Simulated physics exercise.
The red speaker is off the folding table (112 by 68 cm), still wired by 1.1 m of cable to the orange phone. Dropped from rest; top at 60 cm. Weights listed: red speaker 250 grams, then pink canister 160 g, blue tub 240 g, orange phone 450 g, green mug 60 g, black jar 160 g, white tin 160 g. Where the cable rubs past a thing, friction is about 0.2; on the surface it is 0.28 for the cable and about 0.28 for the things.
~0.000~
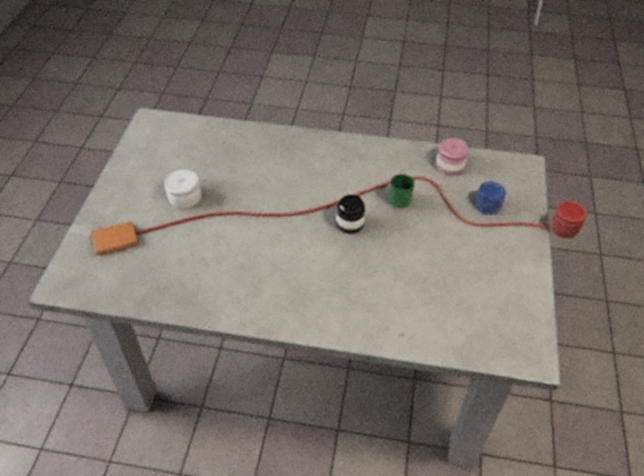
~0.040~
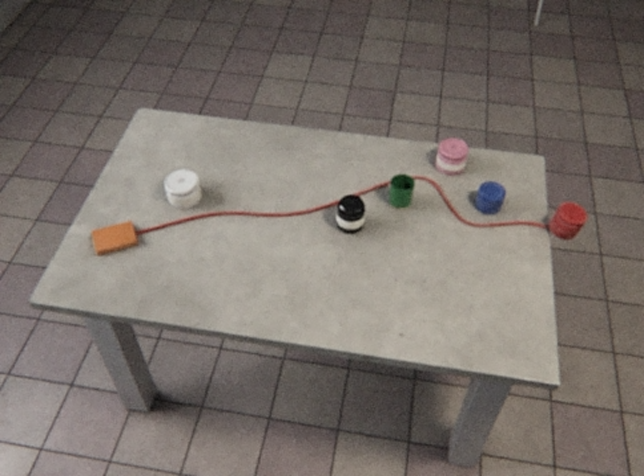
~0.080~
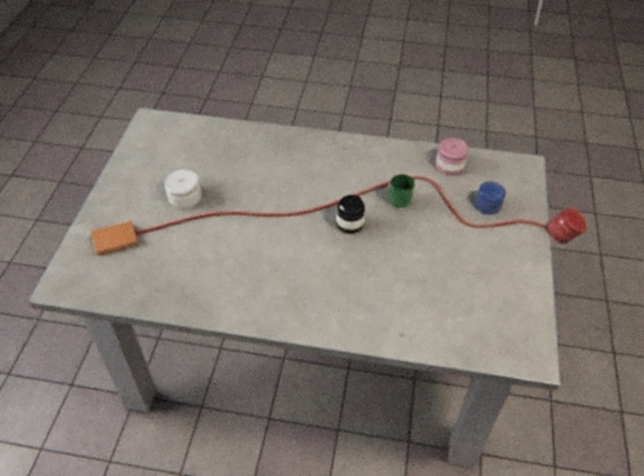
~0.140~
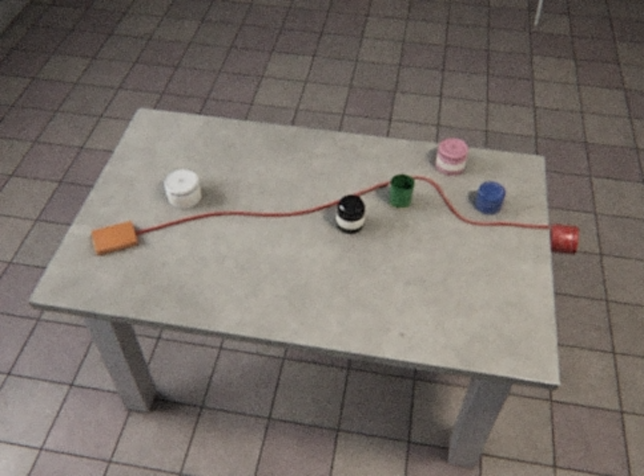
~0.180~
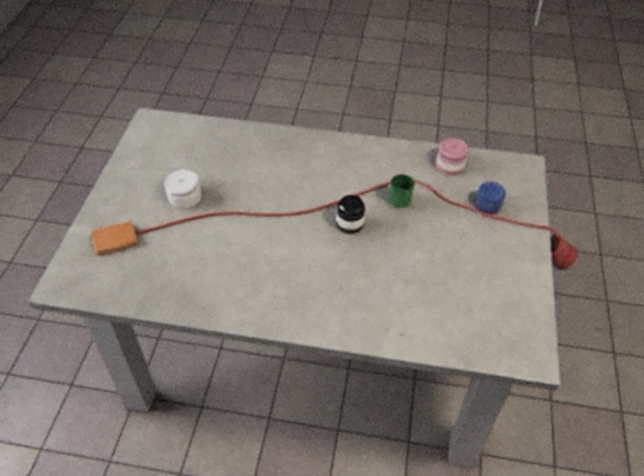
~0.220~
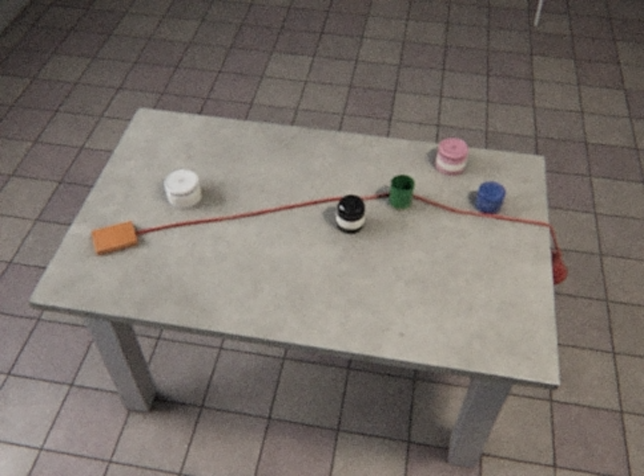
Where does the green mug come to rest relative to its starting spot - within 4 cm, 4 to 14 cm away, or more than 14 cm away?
It comes to rest more than 14 cm away.
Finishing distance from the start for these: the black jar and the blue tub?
Black jar roughly 2 cm, blue tub roughly 0 cm.
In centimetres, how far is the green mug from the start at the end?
Green mug: Over the edge.
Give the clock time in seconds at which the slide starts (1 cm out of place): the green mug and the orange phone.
For the green mug it's 0.24 s, while the orange phone gets there at 0.28 s.
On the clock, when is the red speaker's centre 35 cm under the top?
Answer: 1.15 s on the clock.
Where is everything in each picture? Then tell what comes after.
Green mug (403, 182); cable runs through (507, 224) (438, 188) (276, 215) (183, 220), in the first frame.
Red speaker (572, 212); cable runs through (506, 224) (184, 220), in the second frame.
Red speaker (567, 226); cable runs through (504, 223) (184, 220), in the third frame.
Red speaker (563, 239); cable runs through (509, 224) (184, 220), in the fourth frame.
Red speaker (558, 253); cable runs through (527, 225) (184, 220), in the fifth frame.
Green mug (403, 183); cable runs through (551, 227) (456, 211) (369, 198) (278, 209) (185, 224), in the sixth frame.
By 0.5 s, the cable's tail end at (165, 233); green mug on its side, 30 cm off its start, red speaker over the edge, orange phone 7 cm off its start.
By 0.7 s, the cable's tail end at (190, 231); green mug on its side, 51 cm off its start, orange phone 12 cm off its start, red speaker over the edge.
By 1.0 s, the cable's tail end at (201, 230); green mug over the edge, orange phone 15 cm off its start at (179, 228), red speaker over the edge.
By 1.2 s, the cable's tail end at (217, 228); green mug over the edge, orange phone 19 cm off its start, red speaker over the edge.
By 2.4 s, the cable's tail end at (254, 226); green mug over the edge, orange phone 27 cm off its start at (232, 224), red speaker over the edge, black jar 3 cm off its start at (354, 210).
